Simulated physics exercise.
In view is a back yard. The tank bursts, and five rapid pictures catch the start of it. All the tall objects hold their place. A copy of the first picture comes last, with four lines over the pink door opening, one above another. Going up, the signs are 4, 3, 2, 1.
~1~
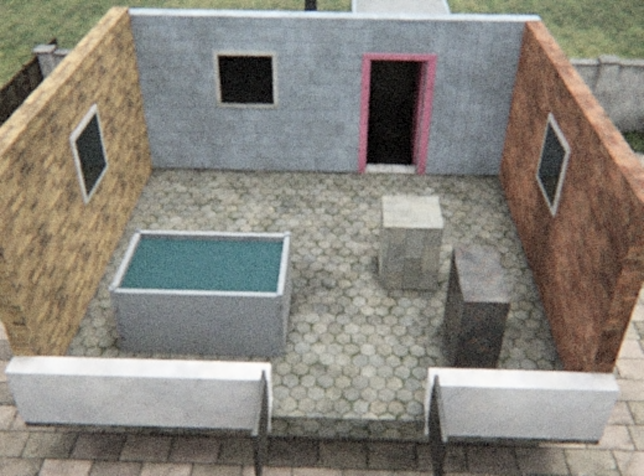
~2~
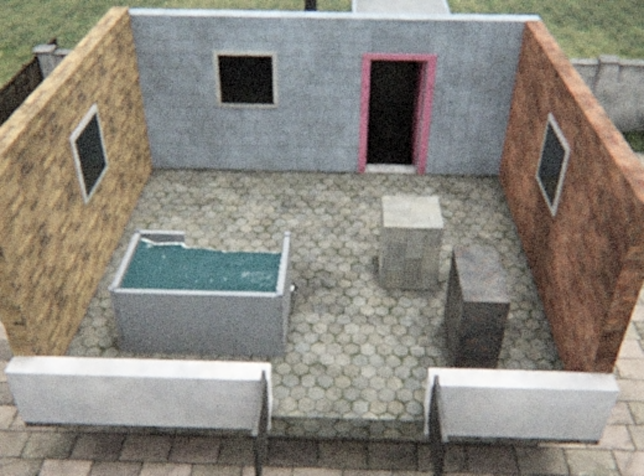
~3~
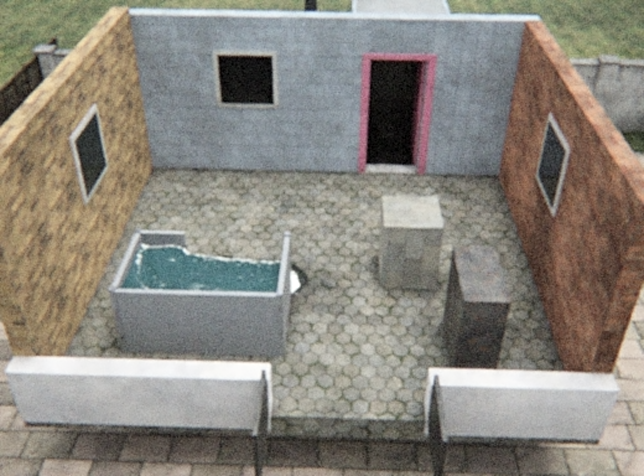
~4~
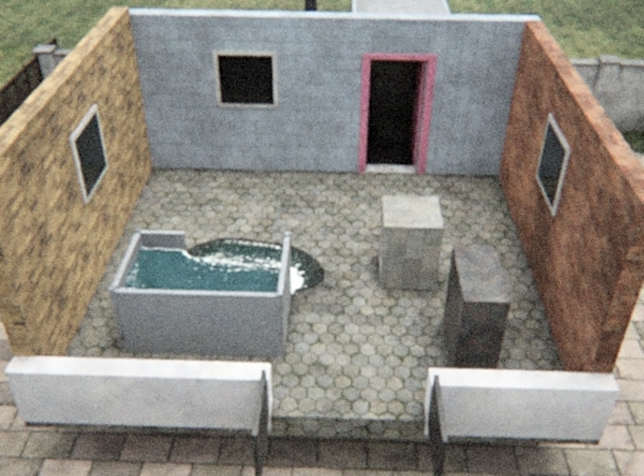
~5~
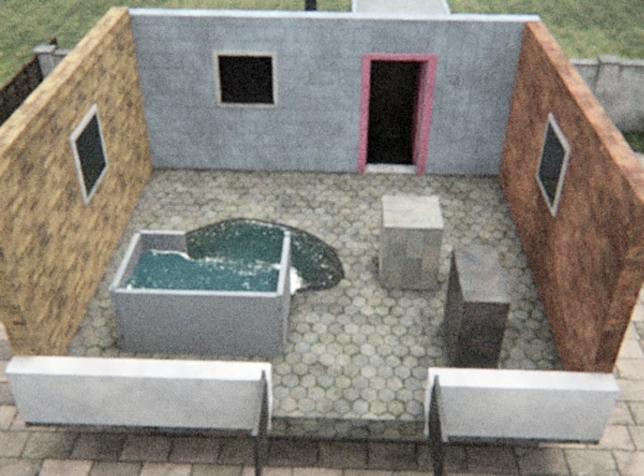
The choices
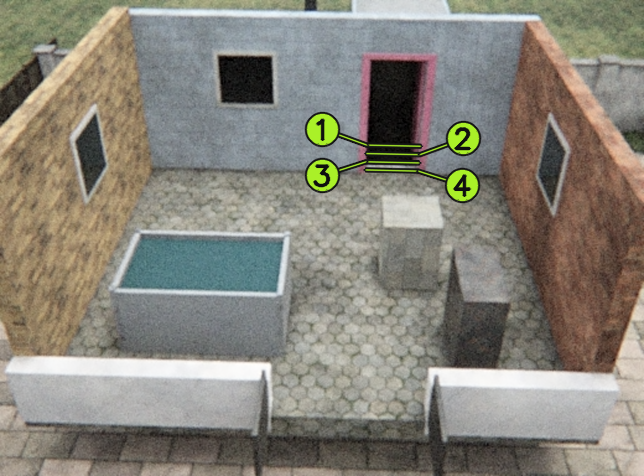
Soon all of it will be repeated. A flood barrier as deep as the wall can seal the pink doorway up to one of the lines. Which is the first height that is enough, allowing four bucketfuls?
The limit is 3.
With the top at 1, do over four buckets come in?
No.
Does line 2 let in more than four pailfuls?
No.
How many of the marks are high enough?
Three of the four.
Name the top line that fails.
4.
On the marked copy, 1 at (393, 145); 2 at (393, 154); 3 at (392, 162); 4 at (392, 170); from the bottom up 4, 3, 2, 1.
If 1 is chosen, nothing gets over.
If 2 is chosen, nothing gets over.
If 3 is chosen, a splash gets over, under a bucket.
If 4 is chosen, about 9 bucketfuls get in.
